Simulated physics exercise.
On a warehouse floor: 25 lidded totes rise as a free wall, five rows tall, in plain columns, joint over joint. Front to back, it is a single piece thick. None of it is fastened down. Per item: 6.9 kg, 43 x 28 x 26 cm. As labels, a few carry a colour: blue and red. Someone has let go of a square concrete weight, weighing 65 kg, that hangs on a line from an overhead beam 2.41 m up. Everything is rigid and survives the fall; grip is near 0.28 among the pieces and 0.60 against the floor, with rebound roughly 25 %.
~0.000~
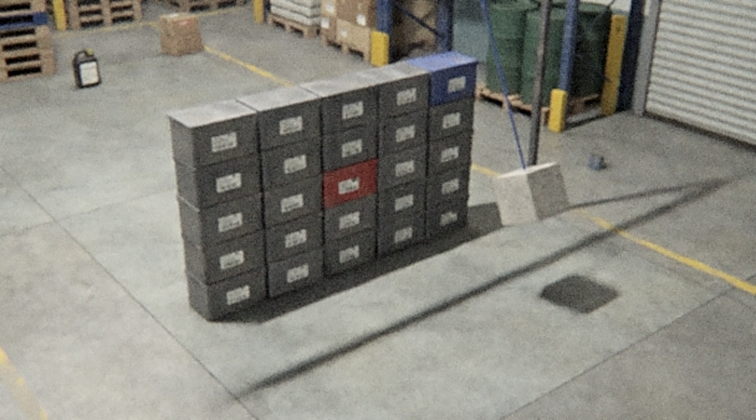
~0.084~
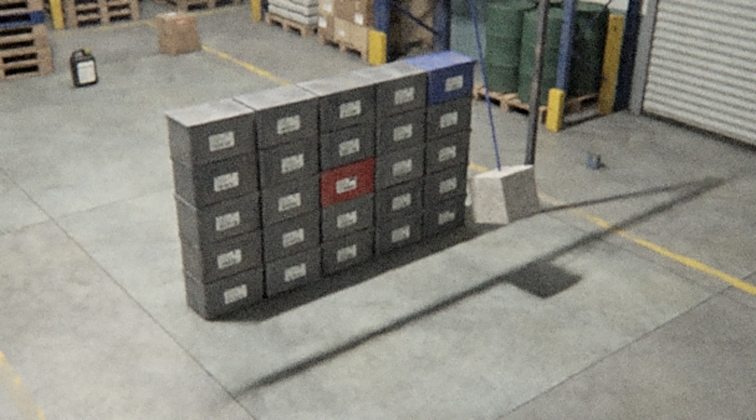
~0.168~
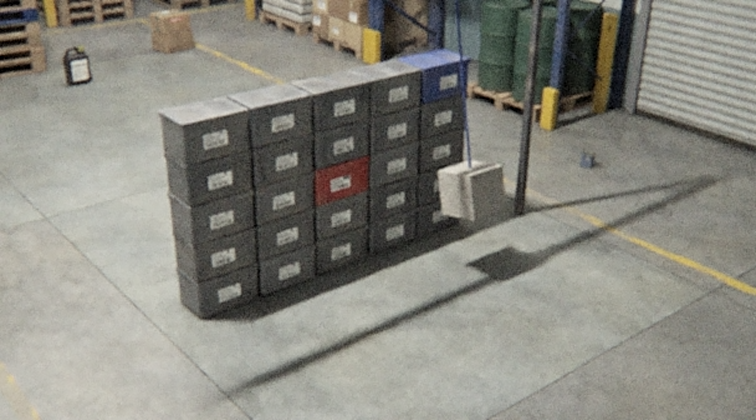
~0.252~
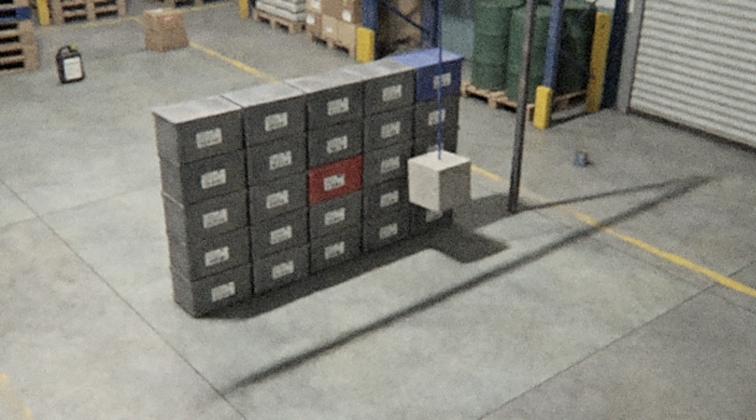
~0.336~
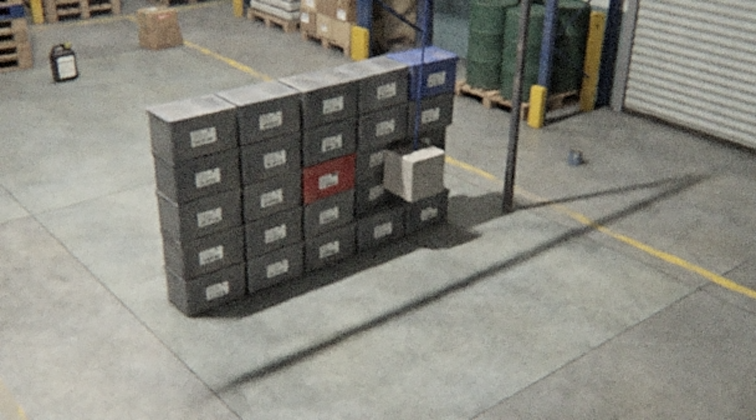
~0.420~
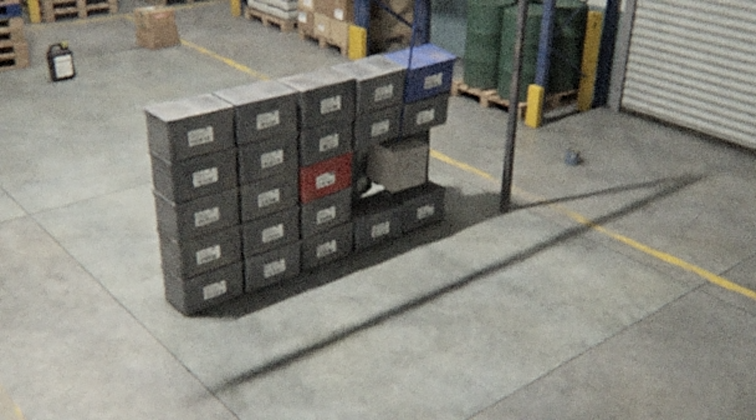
A pale block on a line swinging leftward into a wall of dark totes, pushing some out of place below the blue one.
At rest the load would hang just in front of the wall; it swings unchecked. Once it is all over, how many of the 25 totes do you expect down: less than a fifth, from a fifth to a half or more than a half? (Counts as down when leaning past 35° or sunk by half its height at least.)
I expect between a fifth and a half of them.
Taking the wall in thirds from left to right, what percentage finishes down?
The thirds come out at 0 on the left, 0 in the middle and 80 on the right, in per cent.
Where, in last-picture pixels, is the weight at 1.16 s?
Roughly (360, 124).
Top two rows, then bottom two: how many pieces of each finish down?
Top: 4; bottom: 2.
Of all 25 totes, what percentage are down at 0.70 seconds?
By then 25 per cent.
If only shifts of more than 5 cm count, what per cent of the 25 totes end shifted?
That makes 30 percent.
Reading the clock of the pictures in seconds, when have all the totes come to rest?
That happens at roughly 3.5 seconds.
Around 0.70 s, line 20° past plumb; 6 of the 25 totes down; blue tote tipped 46°, 13 cm lower.
Around 1.16 s, line 23° past plumb; 8 of the 25 totes down; blue tote upside down.
Finally (3.6 s), line 4° before plumb; 8 of the 25 totes down; blue tote on its side; red tote unmoved. That is 32 per cent. Seen by the last camera, middles, blue tote near (514, 185), red tote near (314, 172).
